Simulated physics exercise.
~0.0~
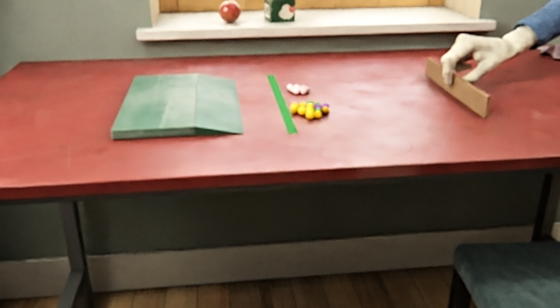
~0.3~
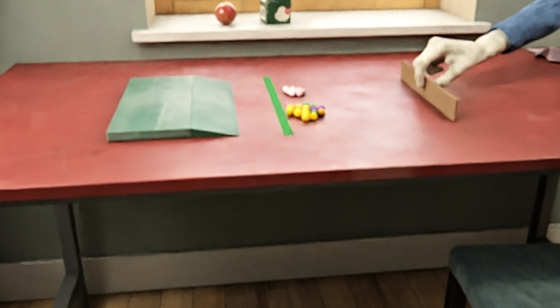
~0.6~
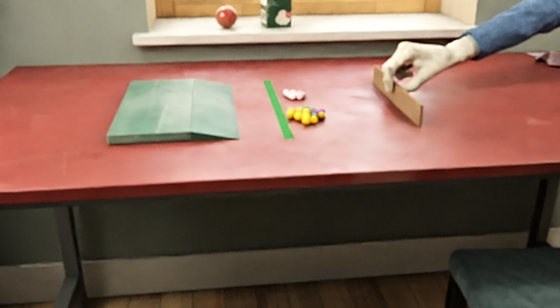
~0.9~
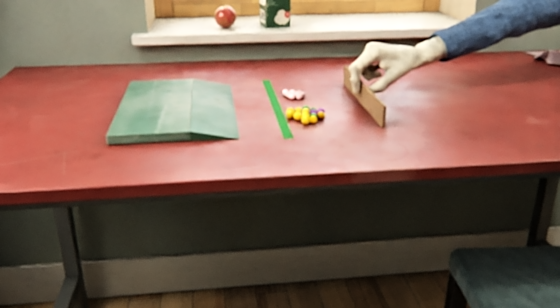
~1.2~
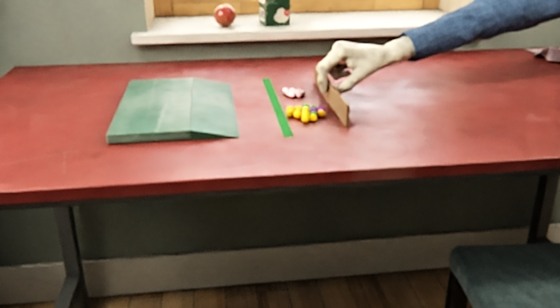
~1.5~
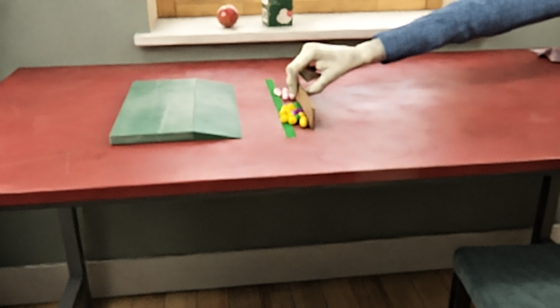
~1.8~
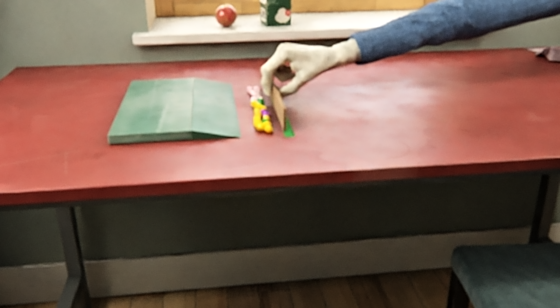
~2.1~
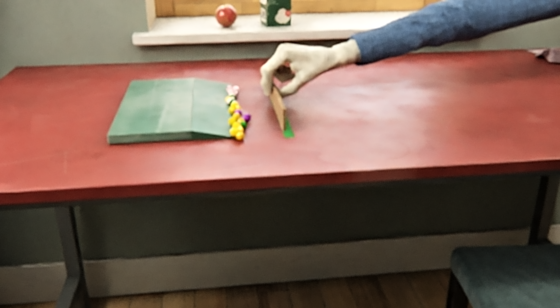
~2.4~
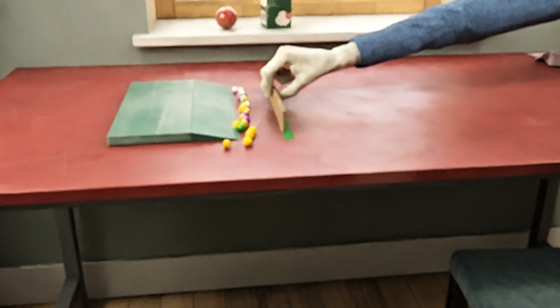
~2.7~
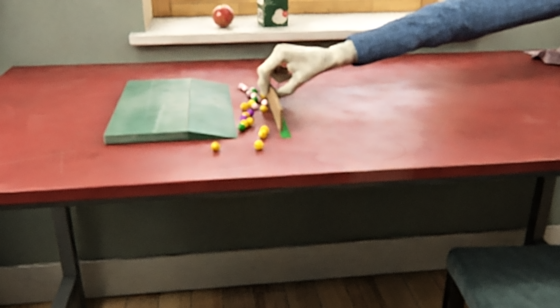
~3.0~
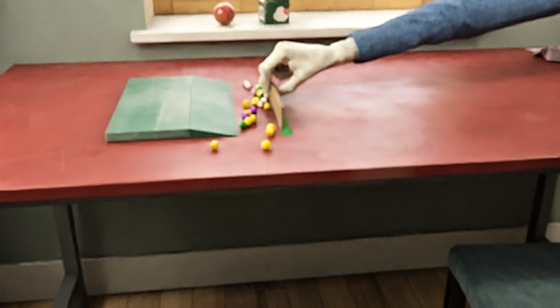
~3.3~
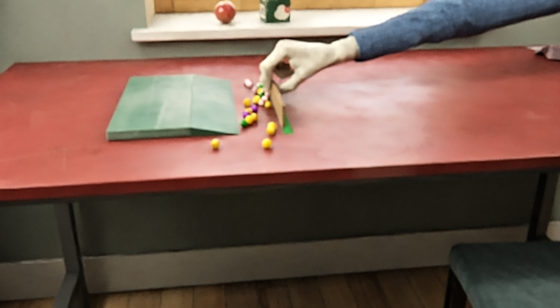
A hand slides a card left, knocking colourful beads against a green ramp before they scatter back.
